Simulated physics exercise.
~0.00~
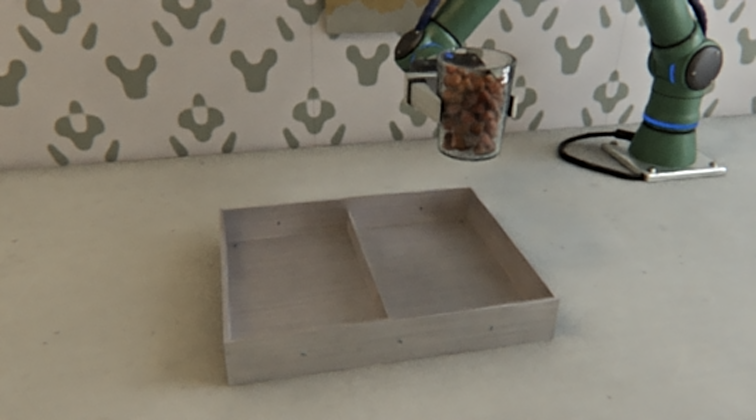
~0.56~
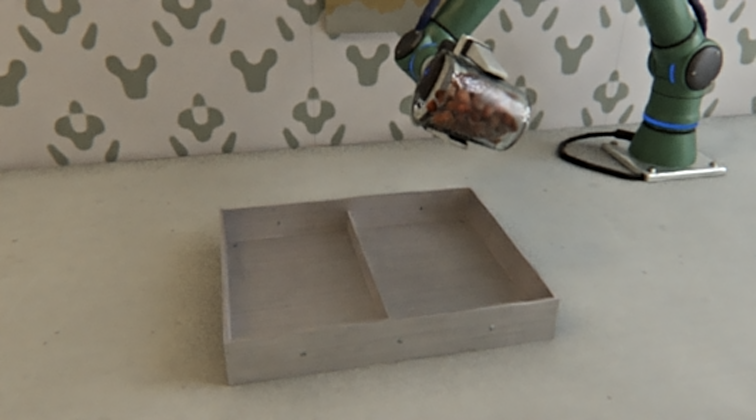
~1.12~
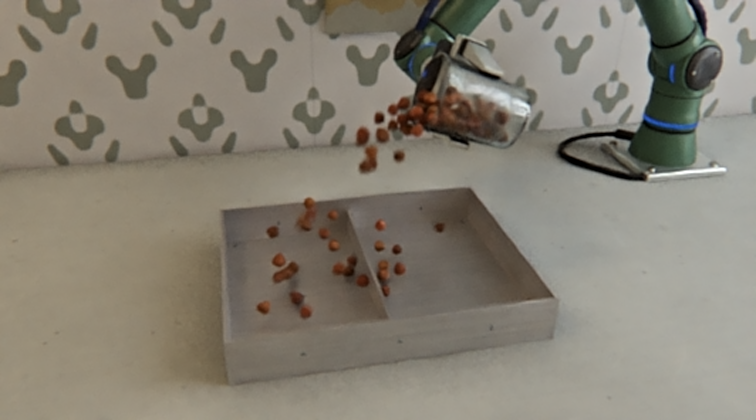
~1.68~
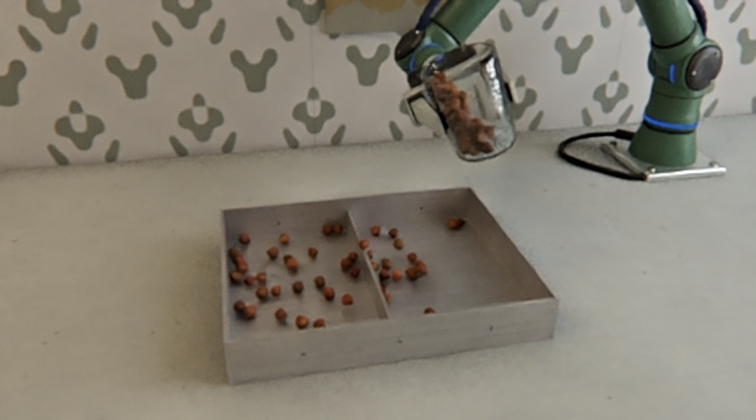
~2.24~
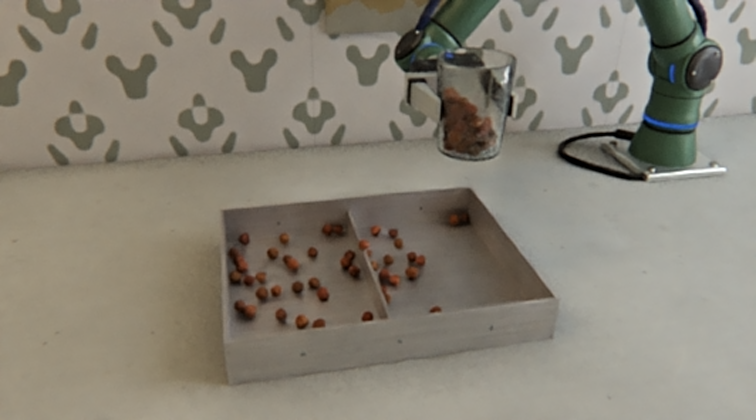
A green robot arm tipped a clear cup of reddish-brown hazelnuts over a divided gray tray, spilling them into both sections, more on the left, then turned the cup upright again with a good part of the nuts still inside.
